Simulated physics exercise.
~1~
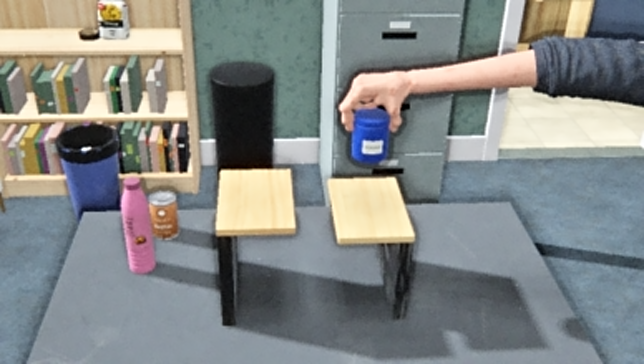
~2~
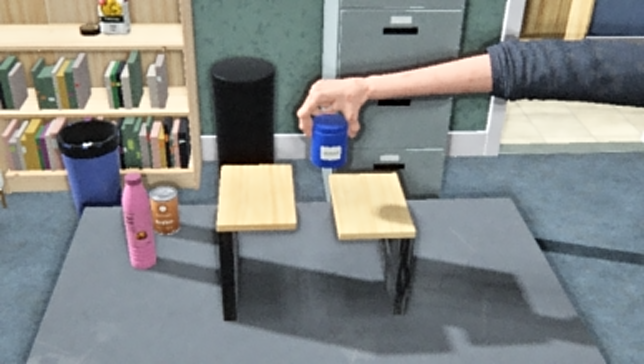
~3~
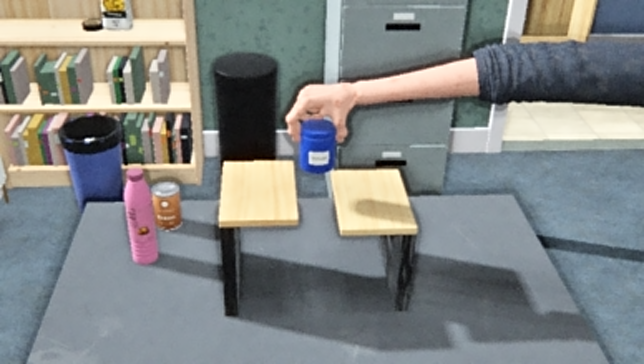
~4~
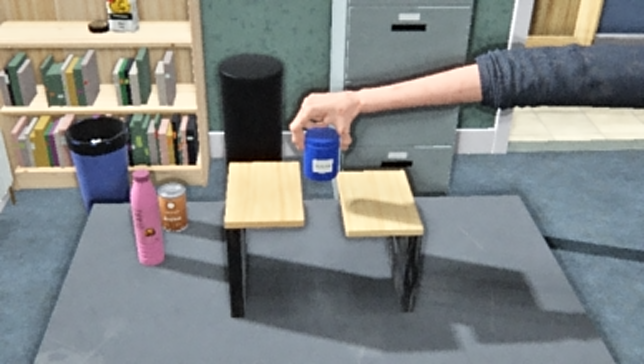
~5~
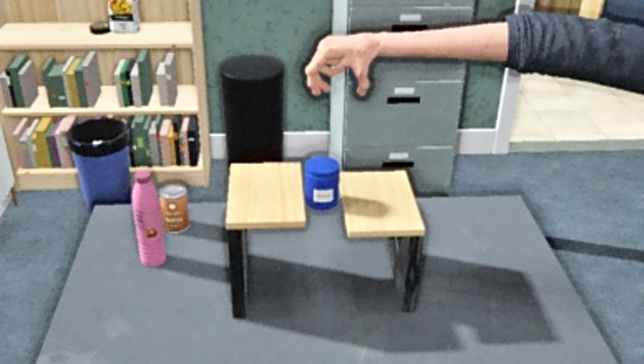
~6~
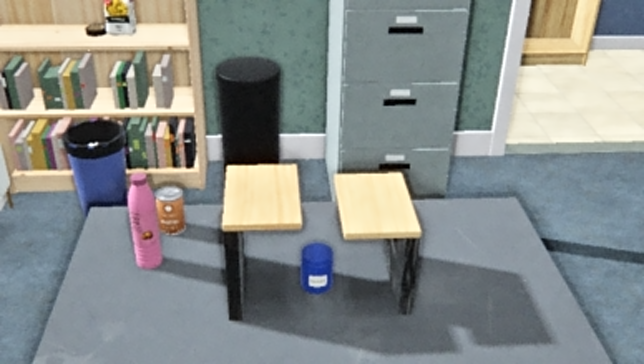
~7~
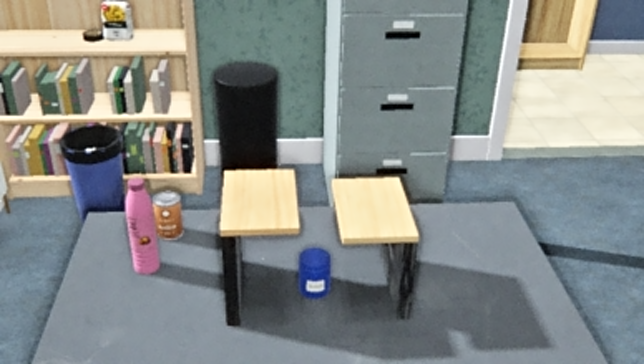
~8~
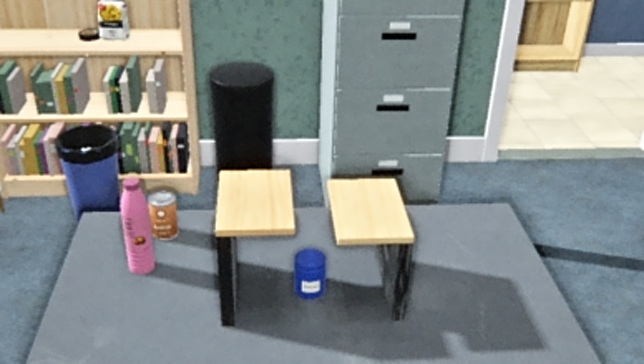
On a grey table in a room with a bookshelf and filing cabinet, a hand carries a blue jar left and lowers it between two wooden-topped supports, then lets go and withdraws; the jar drops through the gap and ends upright on the table, the pink bottle and orange tin unmoved.
